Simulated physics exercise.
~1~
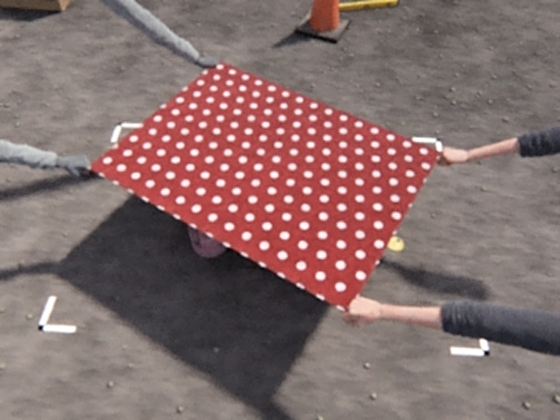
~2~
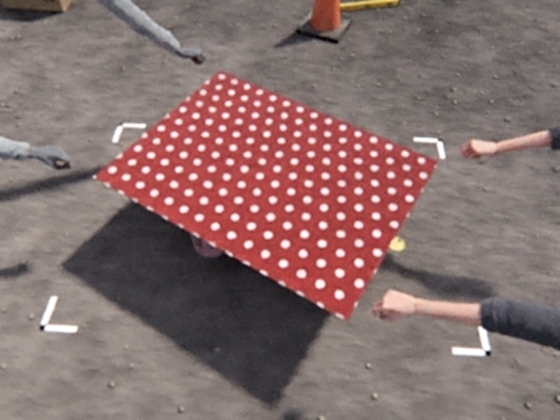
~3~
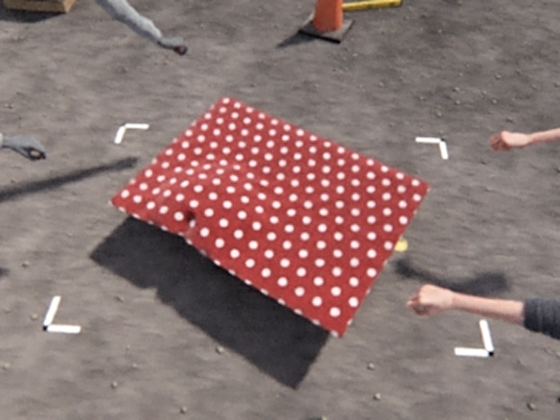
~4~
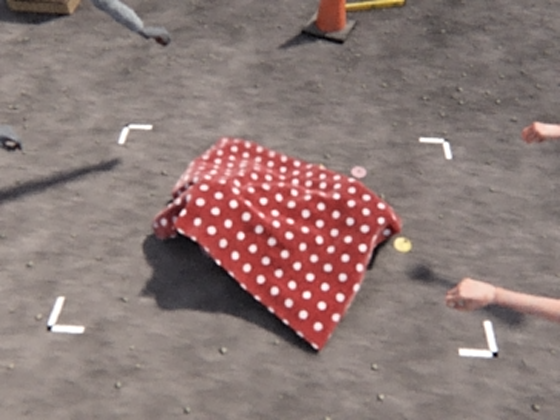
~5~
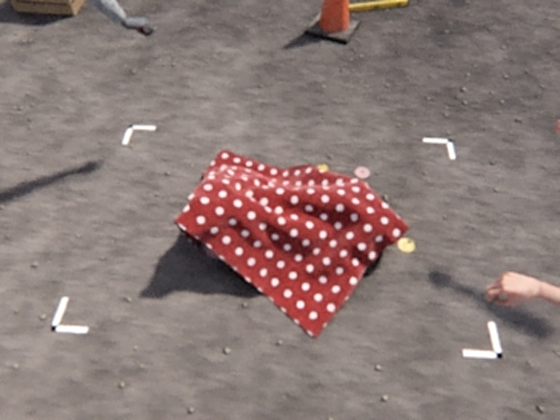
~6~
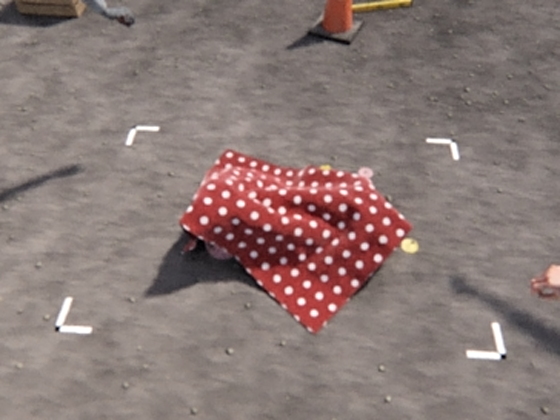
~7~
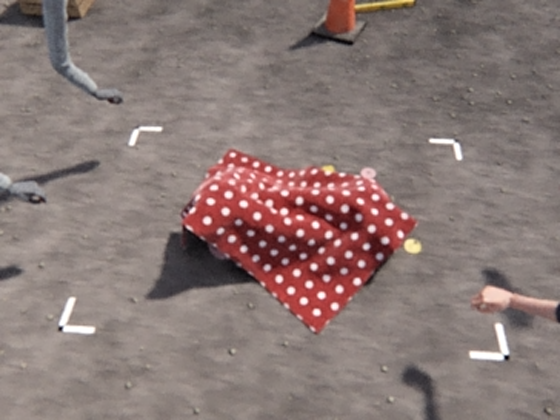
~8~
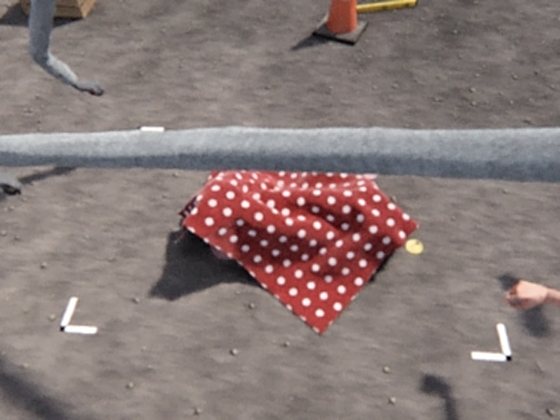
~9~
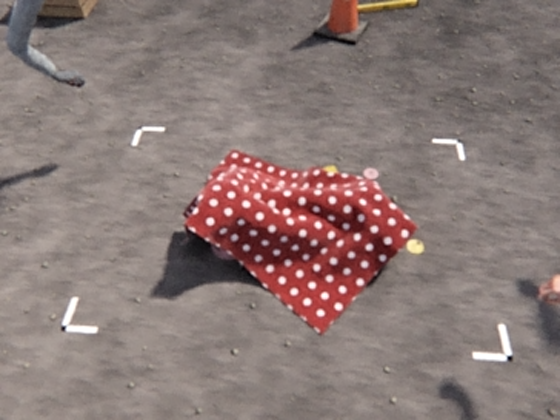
Four hands let go of a red polka-dot sheet stretched above the gravelly ground, and it dropped and crumpled over some objects, leaving a pink one and yellow ones peeking out at its edges while arms moved around and one briefly swept across the view.
